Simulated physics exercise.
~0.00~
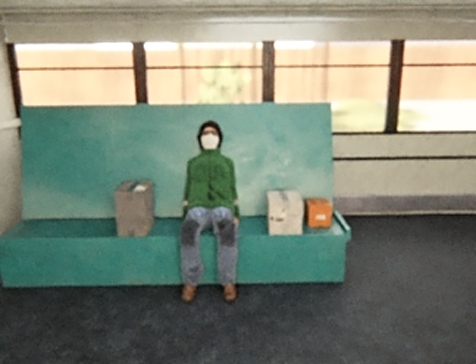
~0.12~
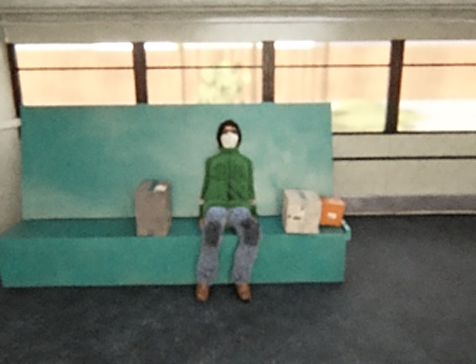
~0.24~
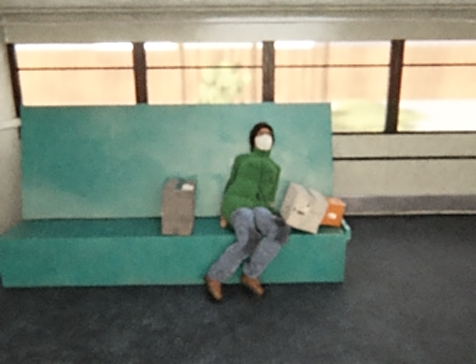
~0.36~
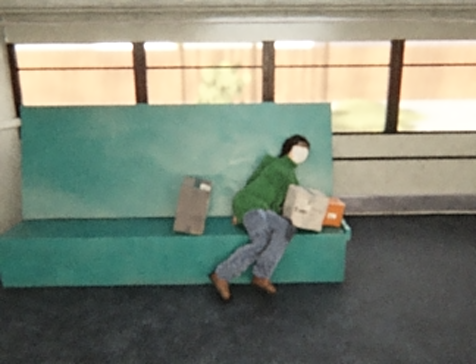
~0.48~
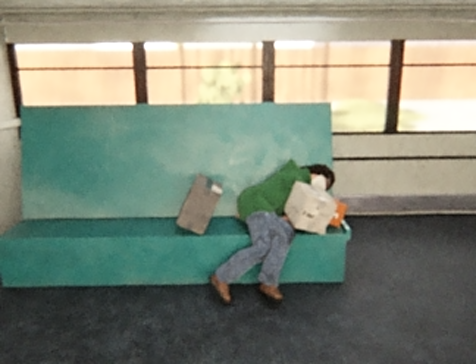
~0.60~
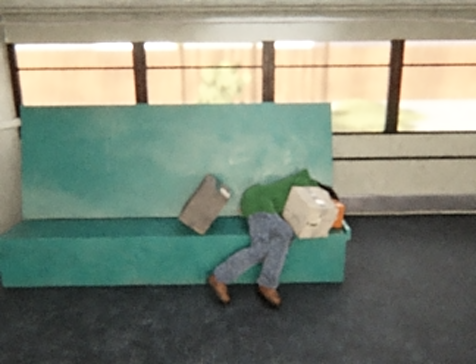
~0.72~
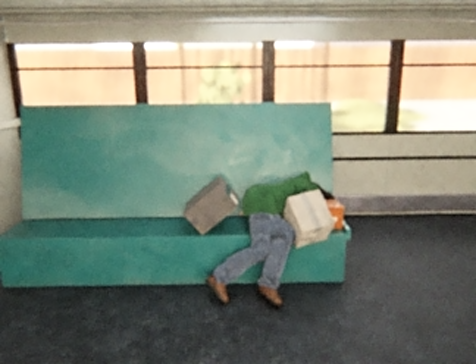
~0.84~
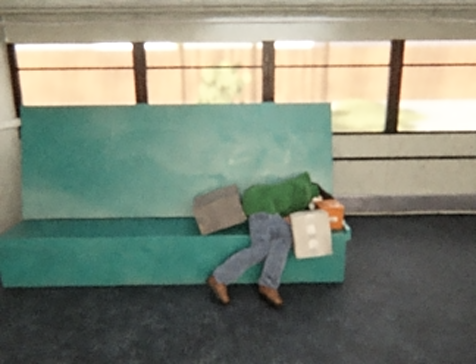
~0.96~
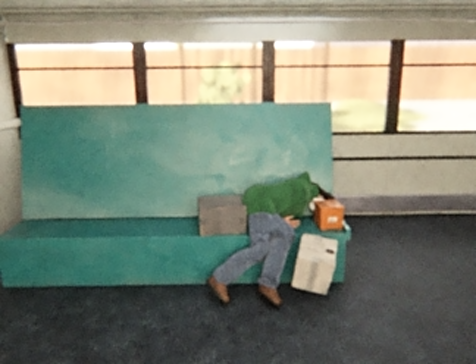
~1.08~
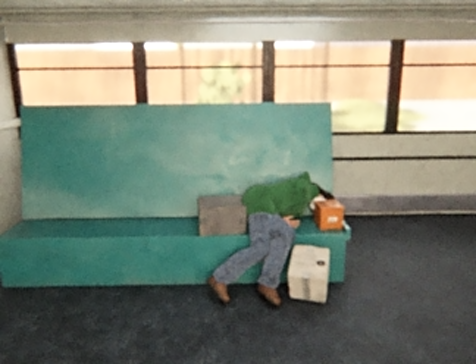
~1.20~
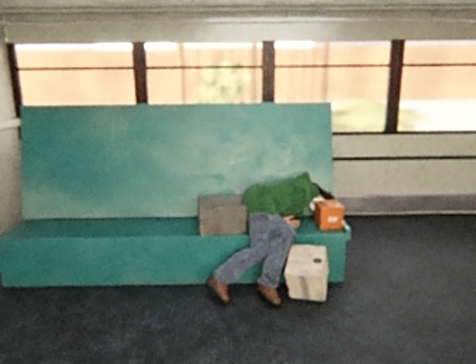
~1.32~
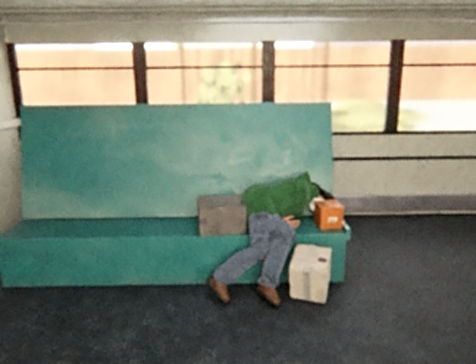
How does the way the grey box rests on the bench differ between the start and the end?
At the start the grey box stands upright on the bench. By the end it lies on its side, still on the seat.
